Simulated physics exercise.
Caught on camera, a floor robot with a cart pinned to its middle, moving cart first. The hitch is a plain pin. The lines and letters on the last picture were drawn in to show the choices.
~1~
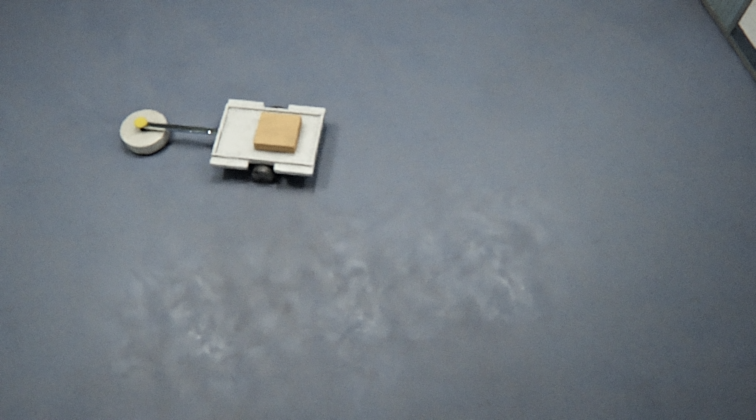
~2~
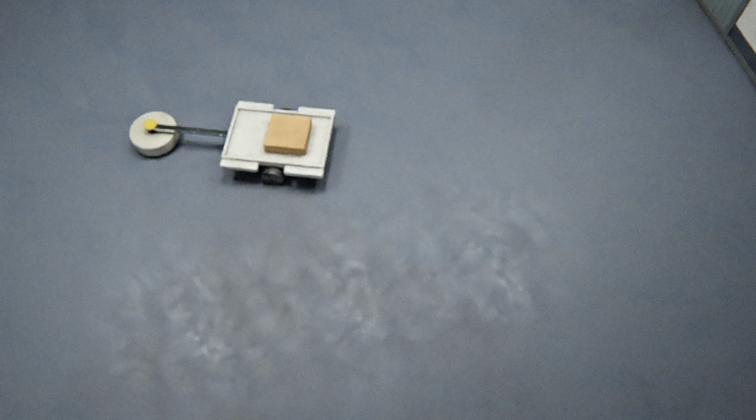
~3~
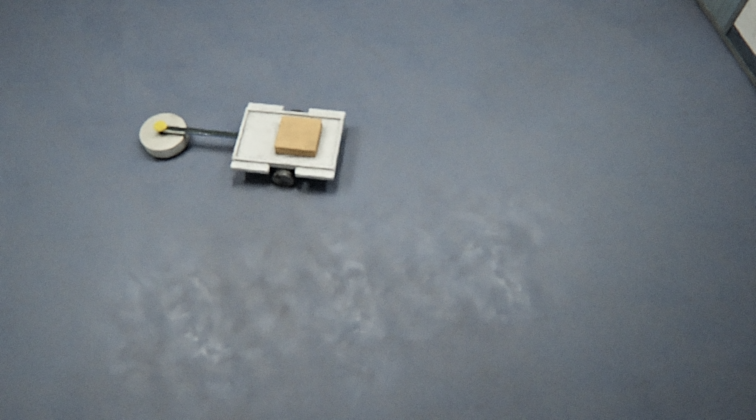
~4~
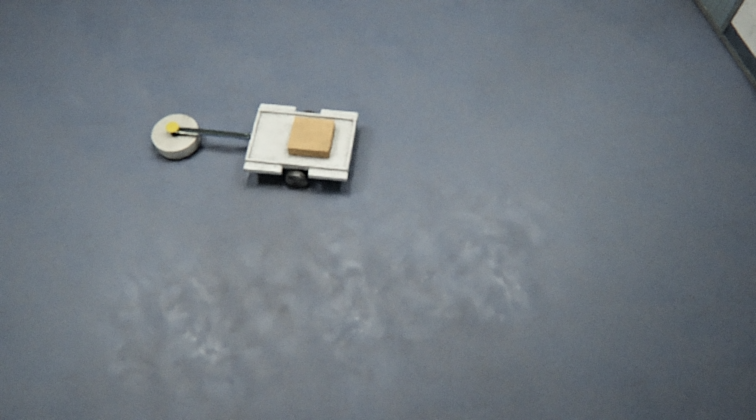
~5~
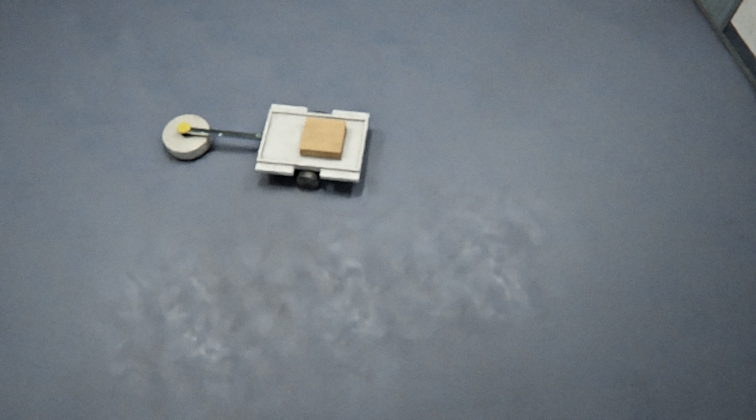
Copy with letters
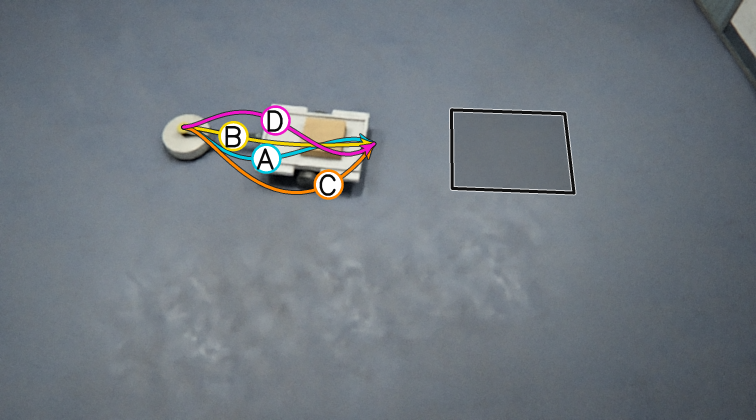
In the video, a round, pale floor robot with a yellow center pushes a white cart carrying a tan block, and the linked pair moves a short distance to the right across a gray-blue floor, with the cart in front.
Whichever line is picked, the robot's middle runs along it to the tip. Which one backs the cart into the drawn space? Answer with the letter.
Choose route B.
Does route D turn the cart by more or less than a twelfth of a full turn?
It turns less than that.
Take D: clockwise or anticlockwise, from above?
Clockwise.
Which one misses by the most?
The widest miss is C.
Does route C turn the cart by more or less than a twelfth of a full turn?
It turns more than that.
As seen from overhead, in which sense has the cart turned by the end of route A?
It turns anticlockwise.
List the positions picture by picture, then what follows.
The first frame shows robot (144, 130); white cart (269, 135).
The second frame shows robot (154, 132); white cart (279, 137).
The third frame shows robot (164, 133); white cart (289, 139).
The fourth frame shows robot (176, 134); white cart (302, 140).
The fifth frame shows robot (187, 135); white cart (314, 141).
On the marked copy, A from (184, 127) via (276, 157) to (372, 142); B from (184, 127) via (276, 143) to (374, 144); C from (184, 127) via (275, 189) to (373, 146); D from (184, 127) via (283, 124) to (374, 144); the bay at (510, 150).
Taking B. A third of the way, robot (250, 146), cart (381, 146).
Two thirds of the way, robot (316, 153), cart (449, 148).
When it is over, robot (374, 151), cart (509, 149); the cart stands in the bay.
As for the rest, A leaves the cart at (503, 121), out of the bay; C leaves the cart at (469, 76), out of the bay; D leaves the cart at (502, 190), out of the bay.
